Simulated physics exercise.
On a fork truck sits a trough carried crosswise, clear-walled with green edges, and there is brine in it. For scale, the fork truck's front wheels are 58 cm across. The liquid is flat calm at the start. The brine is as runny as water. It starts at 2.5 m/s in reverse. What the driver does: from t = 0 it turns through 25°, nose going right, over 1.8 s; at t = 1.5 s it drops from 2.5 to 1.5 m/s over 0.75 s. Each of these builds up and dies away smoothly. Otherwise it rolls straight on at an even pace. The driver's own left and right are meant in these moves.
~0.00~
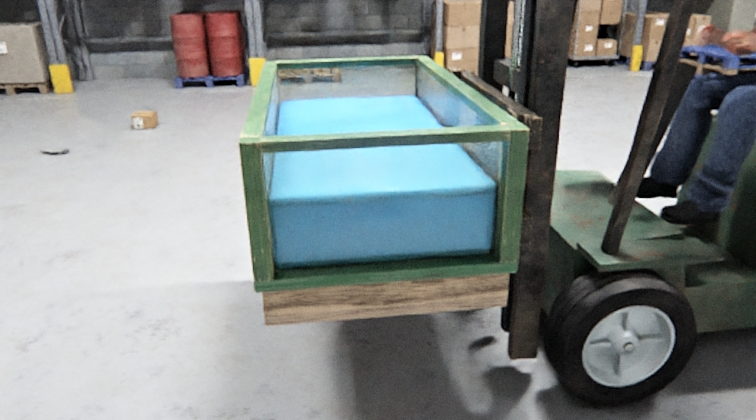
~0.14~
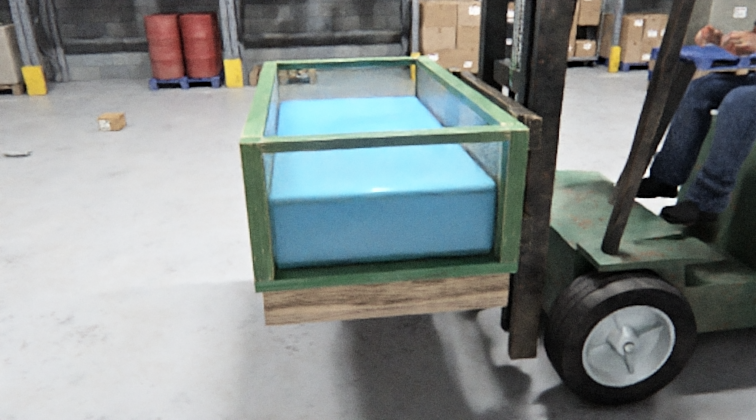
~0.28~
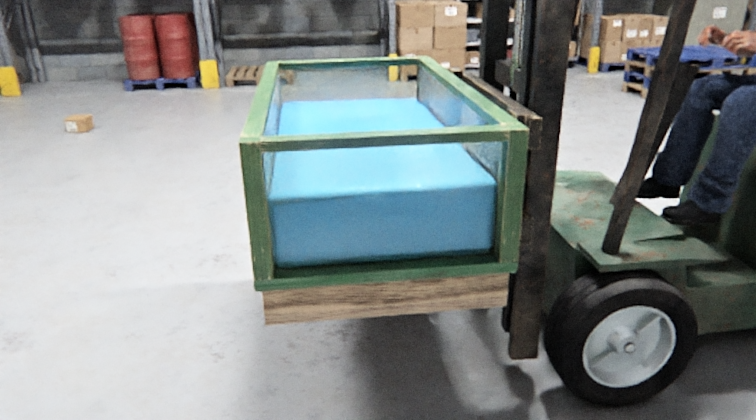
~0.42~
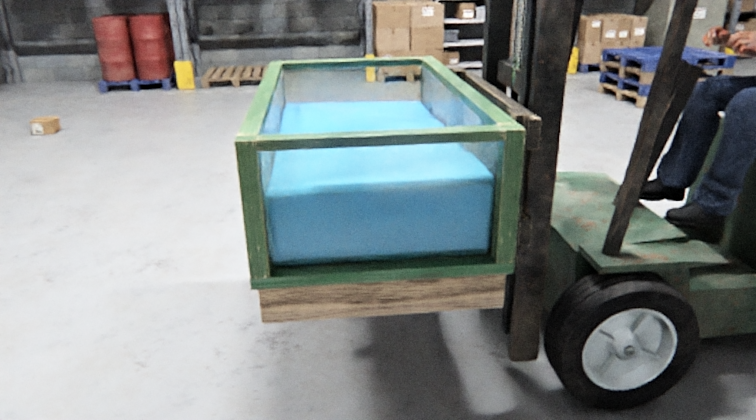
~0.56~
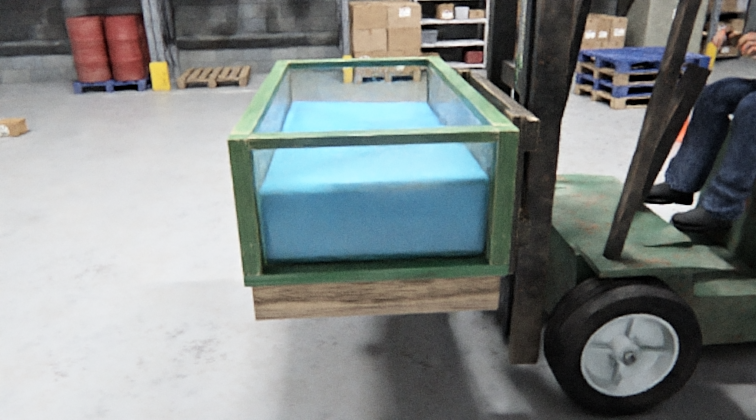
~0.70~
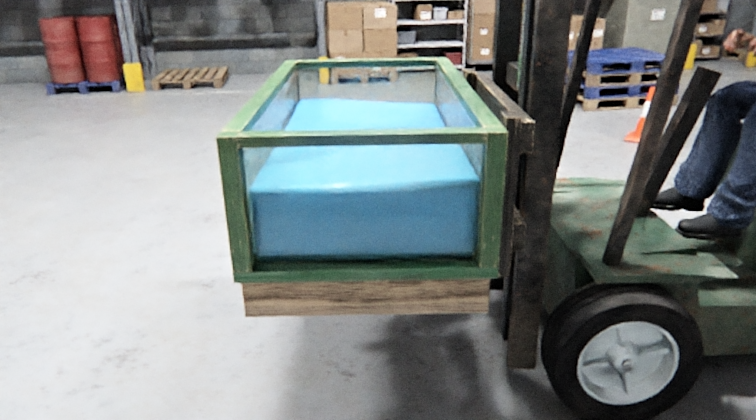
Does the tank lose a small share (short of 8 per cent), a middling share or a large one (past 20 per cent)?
The loss is small.
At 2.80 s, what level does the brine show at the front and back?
About 28 cm in front and 16 cm behind.
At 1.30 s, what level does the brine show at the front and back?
About 30 cm in front and 28 cm behind.
Then, 1.30 s in, the surface is 29 cm up at the front and 27 cm at the back; nothing has left.
Then, 2.00 s in, the surface is 14 cm up at the front and 34 cm at the back; nothing has left.
Then, 2.80 s in, the surface is 28 cm up at the front and 16 cm at the back; 2 per cent is out, mostly over the front, some over the near side.
Then, 5.24 s in, 4 per cent is out, over the front and the far side, 10 of 248 litres.
